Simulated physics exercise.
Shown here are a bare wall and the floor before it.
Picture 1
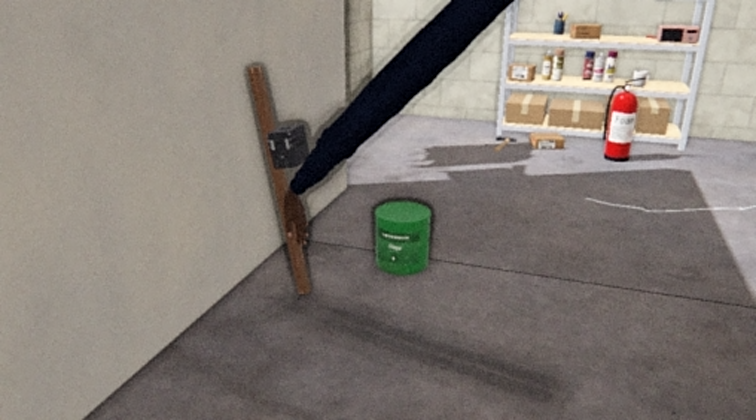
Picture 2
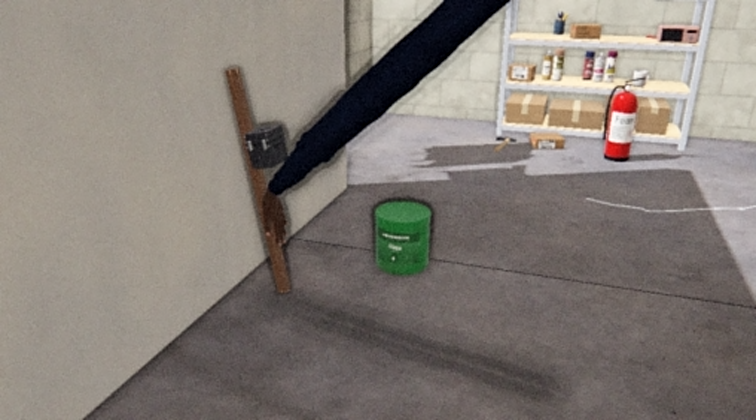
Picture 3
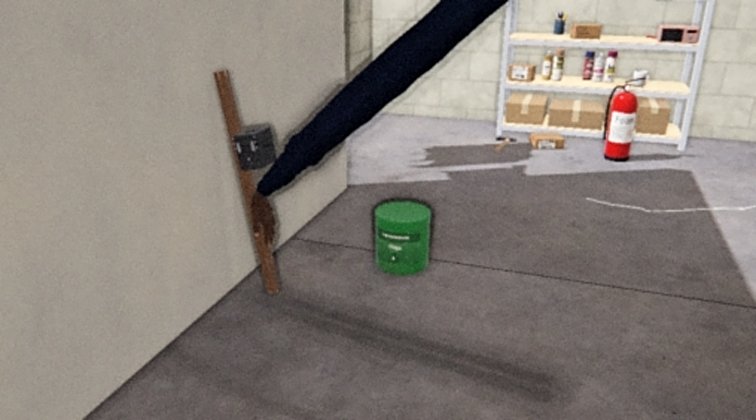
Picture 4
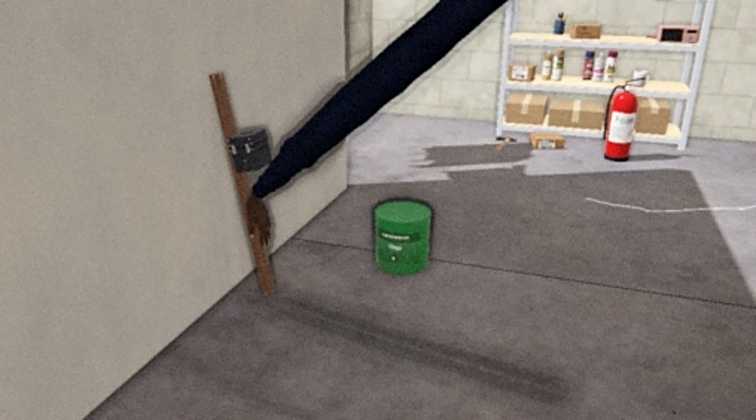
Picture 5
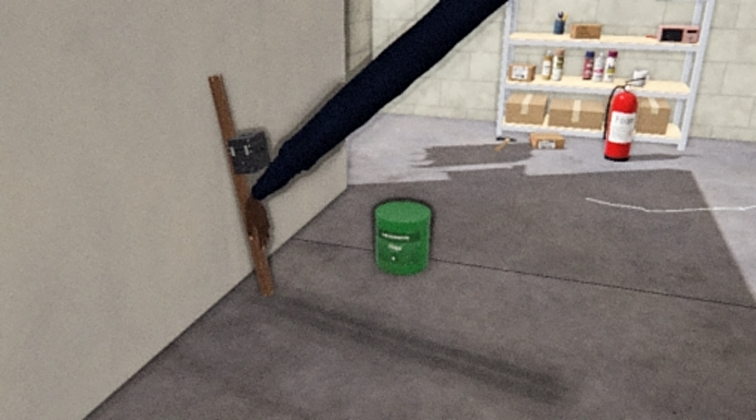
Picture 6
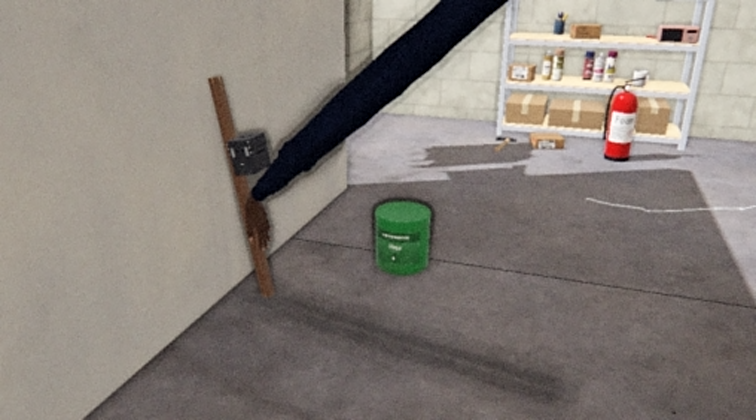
The video shows a dark-sleeved arm shifting an upright brown pole with a black box attached a short way left beside a bare wall, then holding it nearly still, while a green pail stays on the floor nearby.
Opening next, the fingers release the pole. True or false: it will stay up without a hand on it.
True.
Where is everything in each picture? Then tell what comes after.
On its way; brown pole (281, 187); green pail (402, 238), in the first picture.
On its way; brown pole (260, 187); green pail (402, 238), in the second picture.
On its way; brown pole (249, 188); green pail (402, 238), in the third picture.
On its way; brown pole (244, 190); green pail (402, 238), in the fourth picture.
Propped up under the hand; brown pole (243, 192); green pail (402, 238), in the fifth picture.
Propped up under the hand; brown pole (243, 193); green pail (402, 238), in the sixth picture.
Then, 0.60 s later than the last frame, all is still.
Then, 1.20 s later than the last frame, brown pole resting near (243, 193).
When it is over, both as before. End places, in pixels of the last picture, brown pole near (243, 193). The pole stays up.
